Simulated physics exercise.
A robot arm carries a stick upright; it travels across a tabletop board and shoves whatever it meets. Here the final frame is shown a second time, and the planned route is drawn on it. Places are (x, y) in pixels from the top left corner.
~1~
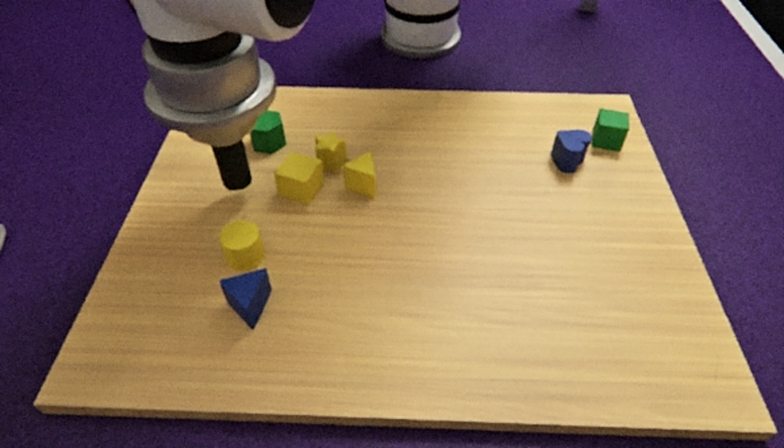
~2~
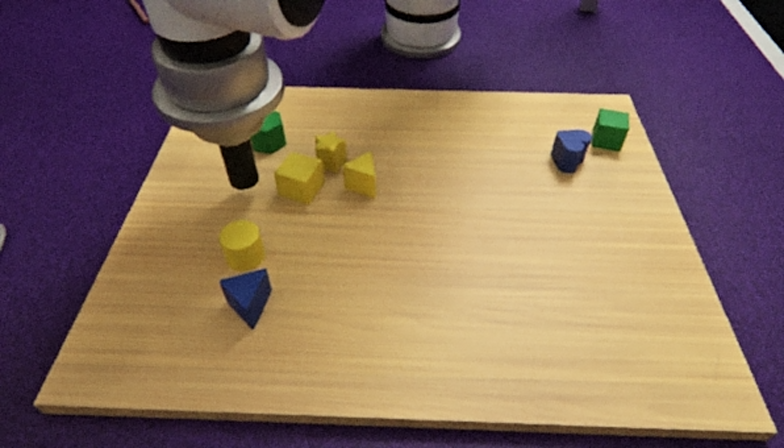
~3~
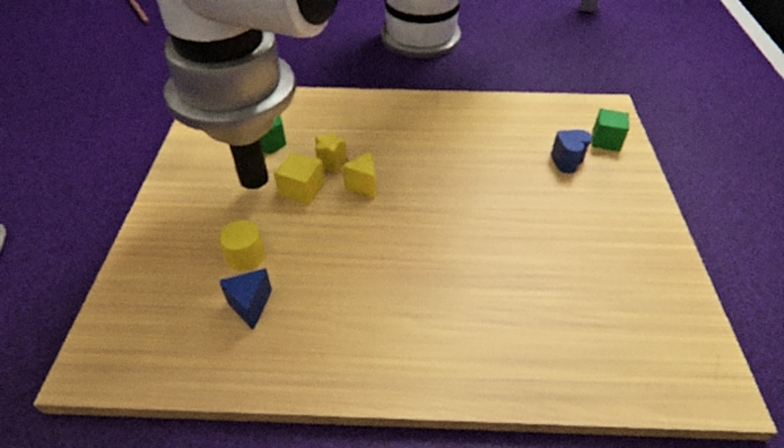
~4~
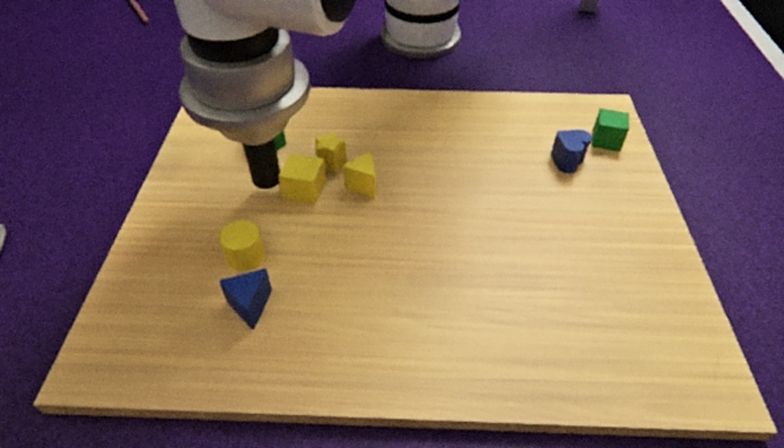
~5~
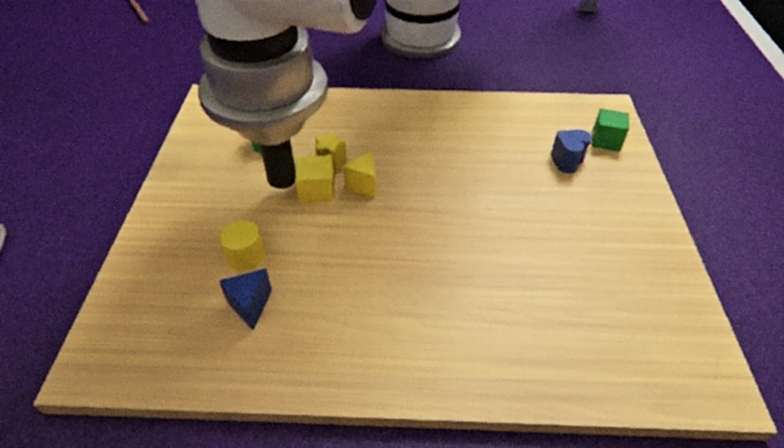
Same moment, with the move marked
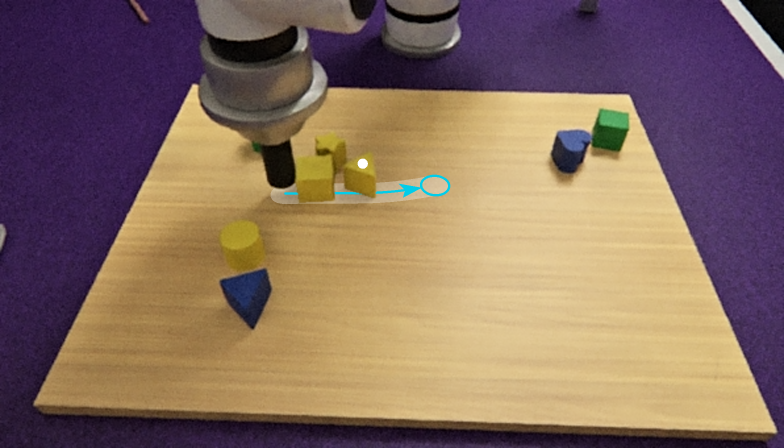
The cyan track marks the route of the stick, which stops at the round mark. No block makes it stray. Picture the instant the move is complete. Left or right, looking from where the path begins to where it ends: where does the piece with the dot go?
The left-hand side.
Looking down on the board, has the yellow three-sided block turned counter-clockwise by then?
No, it doesn't check out.
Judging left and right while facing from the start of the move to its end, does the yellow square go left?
Yes, it checks out.
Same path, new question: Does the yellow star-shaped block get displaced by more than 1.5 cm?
No, that is not how it ends up.
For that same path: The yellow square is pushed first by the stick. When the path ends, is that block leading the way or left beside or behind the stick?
Slipped off.
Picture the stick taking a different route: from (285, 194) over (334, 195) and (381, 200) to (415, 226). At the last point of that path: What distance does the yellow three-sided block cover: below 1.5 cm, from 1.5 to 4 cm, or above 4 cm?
The move is long, over 4 cm.
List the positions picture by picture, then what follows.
In the first picture, stick tip at (238, 181); block tops, yellow square at (298, 166); yellow star-shaped block at (329, 141); yellow three-sided block at (363, 164).
In the second picture, stick at (245, 180); blocks unchanged.
In the third picture, stick at (254, 180); blocks unchanged.
In the fourth picture, stick at (267, 179); yellow square at (301, 167).
In the fifth picture, stick at (282, 179); yellow square at (314, 167); yellow star-shaped block at (329, 141); yellow three-sided block at (363, 164).
Path on the board, from (285, 194) via (336, 193) and (386, 192), ending at (435, 185); the dot is on the yellow three-sided block.
What follows on the original path. One third of the way, stick at (336, 179); yellow square at (365, 159), turned 35° anticlockwise; yellow three-sided block at (400, 158), turned 35° clockwise.
Two thirds of the way, stick at (388, 178); yellow square at (397, 149), turned 70° anticlockwise; yellow three-sided block at (427, 149), turned 80° clockwise.
At the end, stick at (436, 171); yellow square at (402, 145), turned 90° anticlockwise; yellow star-shaped block in place; yellow three-sided block at (441, 142), turned 30° clockwise.
